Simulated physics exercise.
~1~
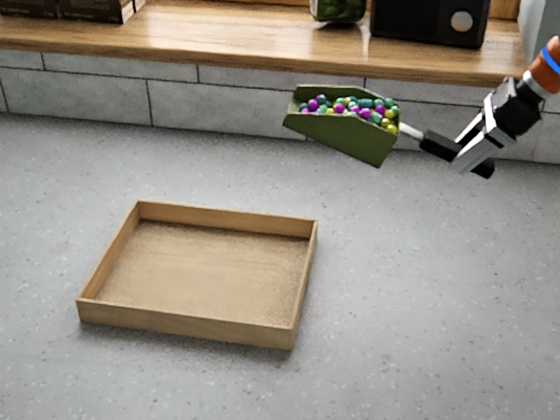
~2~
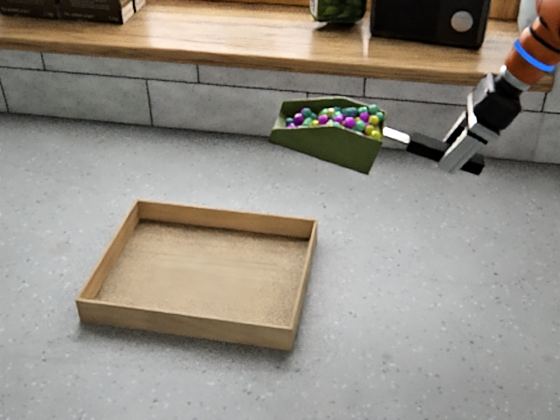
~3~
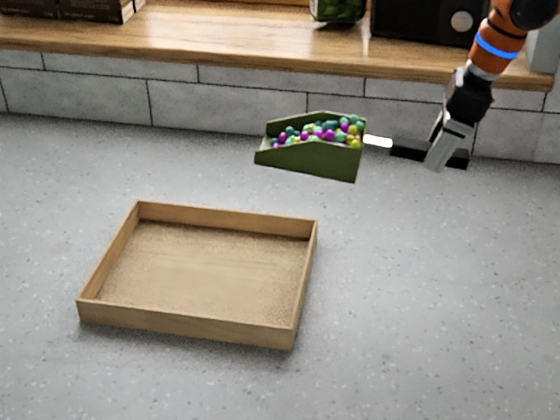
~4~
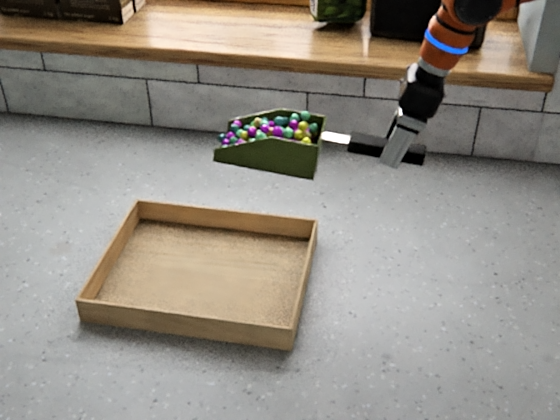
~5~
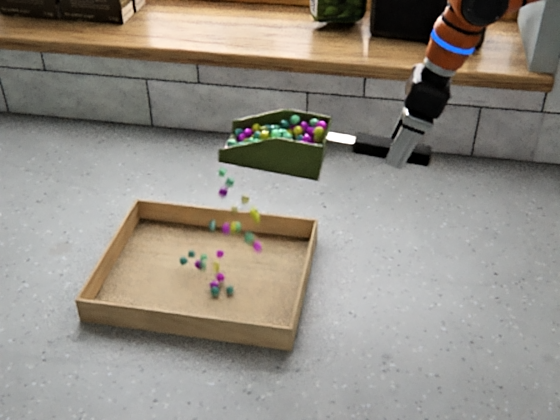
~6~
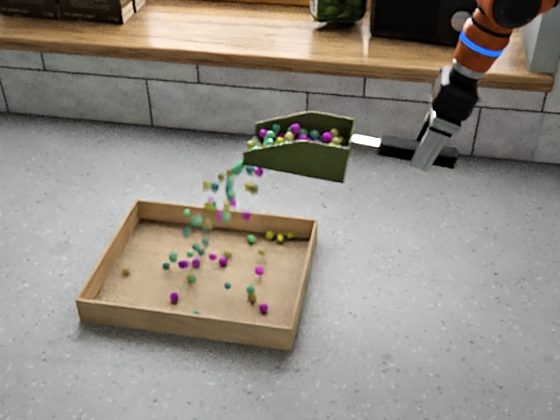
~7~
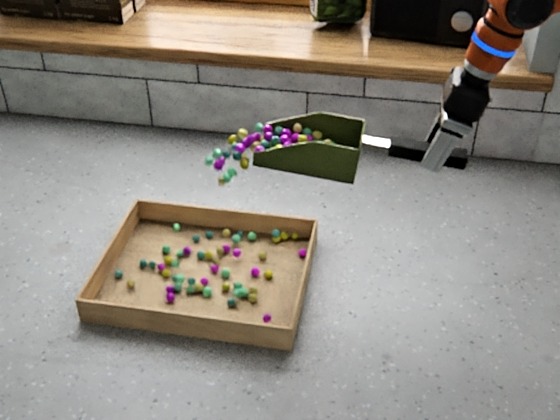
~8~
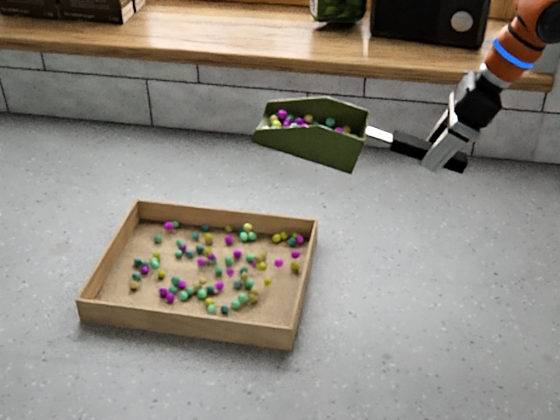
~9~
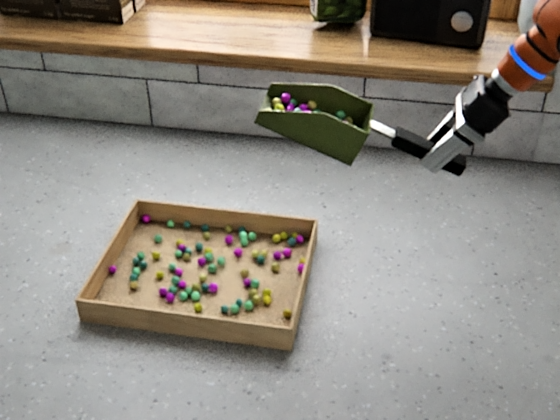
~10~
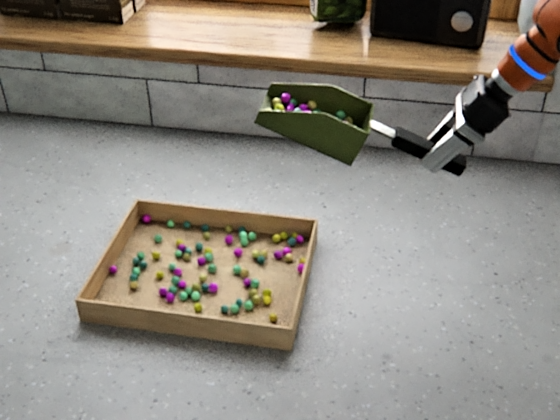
A robot arm carried a green scoop of colourful little balls left toward a shallow wooden tray, then jerked it back to the right, spilling many into the tray, and finally tipped the scoop back and held it still with some balls left inside.
